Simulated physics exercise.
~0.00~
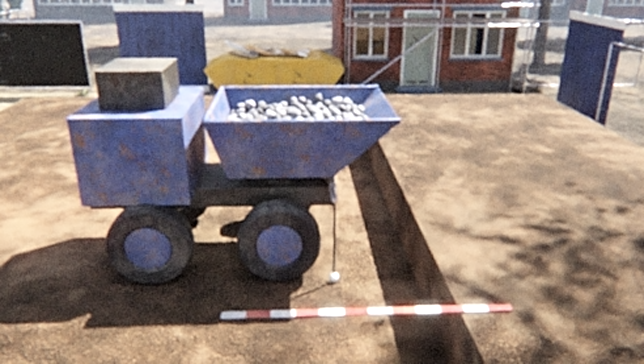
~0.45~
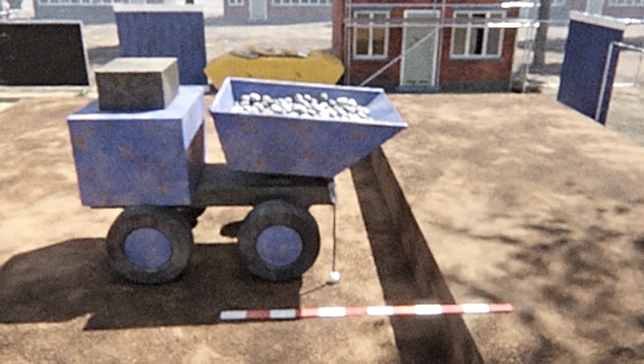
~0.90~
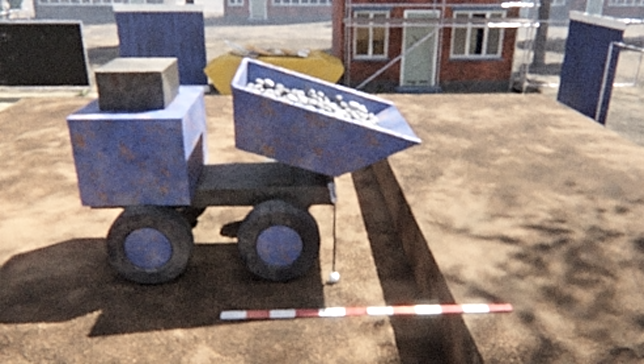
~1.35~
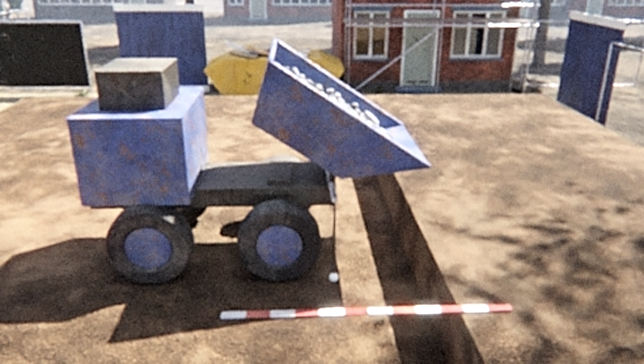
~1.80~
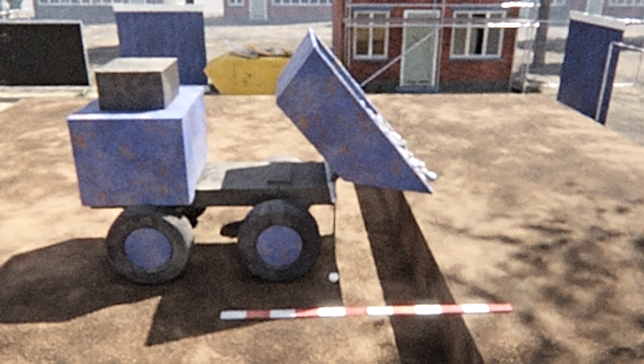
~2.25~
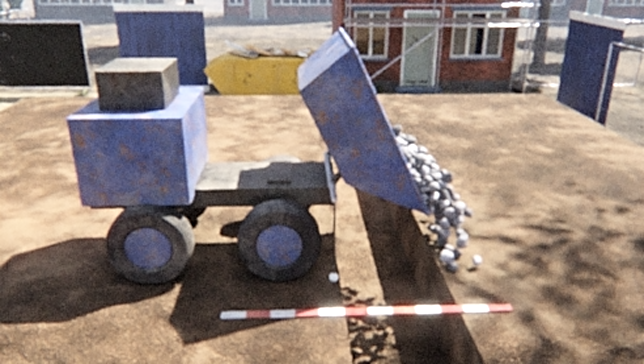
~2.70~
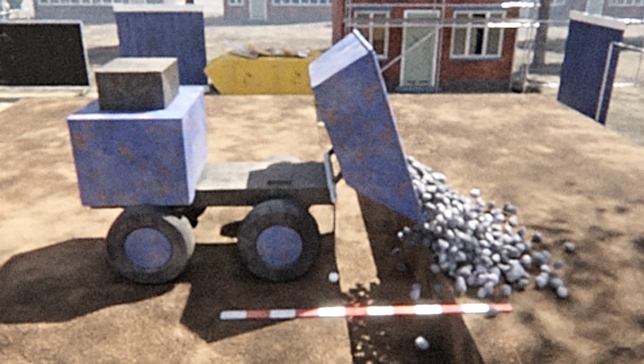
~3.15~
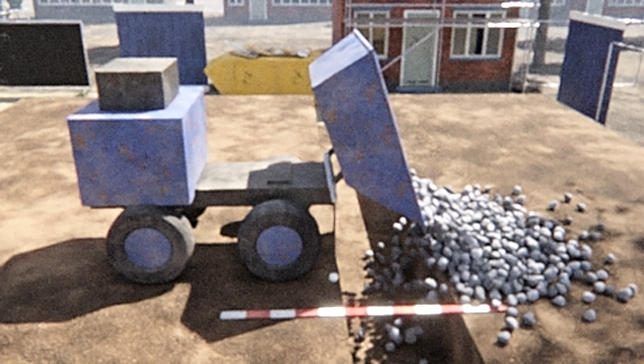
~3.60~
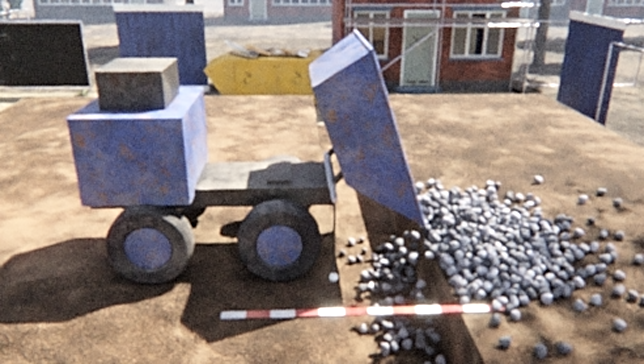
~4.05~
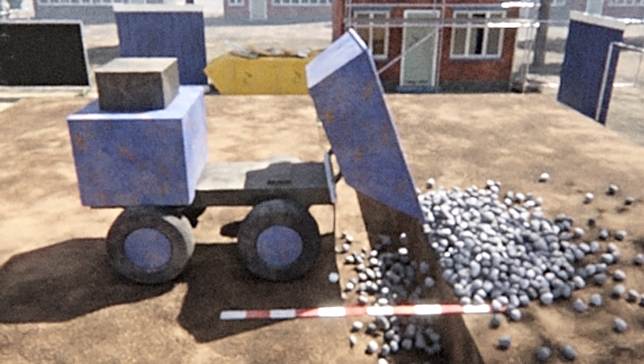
A small blue dumper tipped its body of round pale stones up and to the right until they poured out over a narrow trench, with some dropping in and most spreading on the ground beyond, while the emptied body stayed steeply raised.
